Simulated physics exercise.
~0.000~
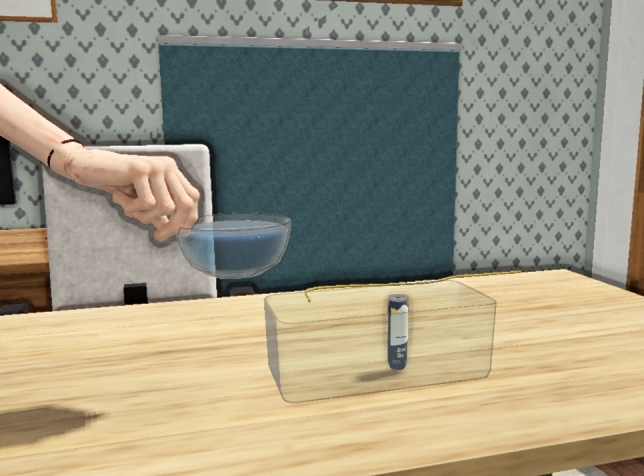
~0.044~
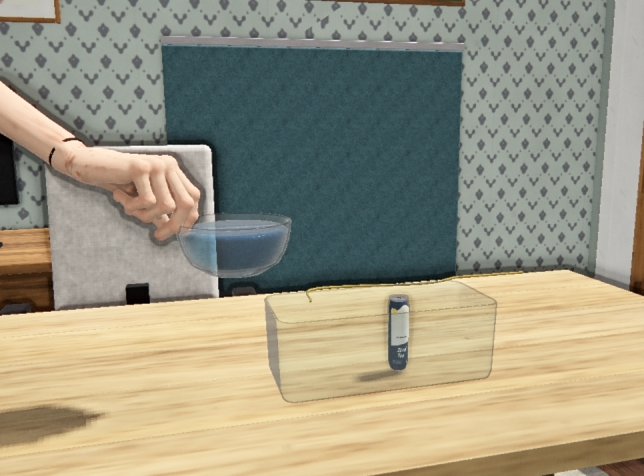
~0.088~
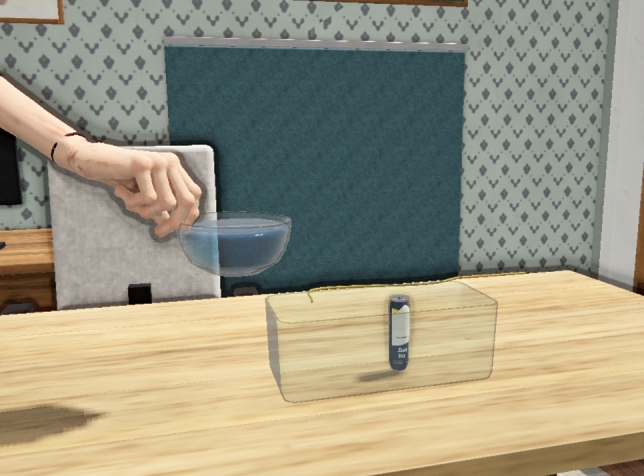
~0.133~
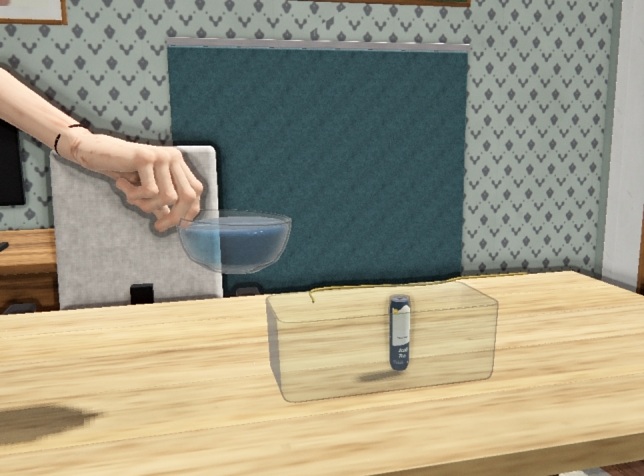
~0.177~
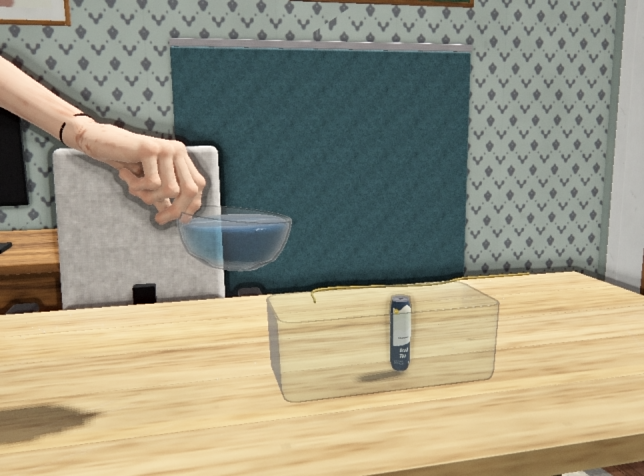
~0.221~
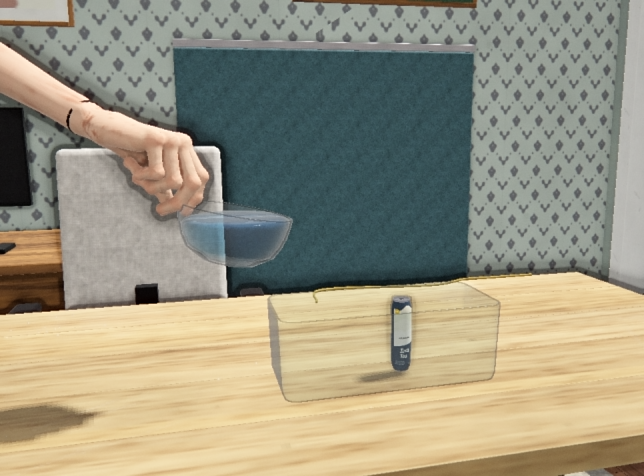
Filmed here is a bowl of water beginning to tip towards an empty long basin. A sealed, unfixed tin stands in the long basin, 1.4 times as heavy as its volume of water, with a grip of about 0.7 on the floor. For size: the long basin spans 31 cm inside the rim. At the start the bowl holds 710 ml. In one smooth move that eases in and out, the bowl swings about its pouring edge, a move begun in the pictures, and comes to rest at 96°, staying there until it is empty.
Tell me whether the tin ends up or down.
Still erect.
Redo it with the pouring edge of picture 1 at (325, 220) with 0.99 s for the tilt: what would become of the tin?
Then it stays on its base.
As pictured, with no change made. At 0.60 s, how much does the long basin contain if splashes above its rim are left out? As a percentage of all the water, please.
Roughly 10 per cent.
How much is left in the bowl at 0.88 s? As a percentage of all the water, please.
I'd estimate some 4 per cent.
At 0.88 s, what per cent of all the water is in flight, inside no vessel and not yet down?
Estimate: Around 18 per cent.
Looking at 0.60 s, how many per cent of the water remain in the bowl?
About 50 per cent.
Then, 0.60 s in, the tilt is 64° and 50 per cent is still to pour; the tin stands where it began.
Then, 0.88 s in, the tilt is 93° and 4 per cent is still to pour; the tin stands where it began.
Then, 1.17 s in, the tilt is 96° and 0 per cent is still to pour; the tin stands where it began.
Then, 1.49 s in, the tilt is 96° and 0 per cent is still to pour; the tin stands where it began.
Finally, the tin stands where it began.
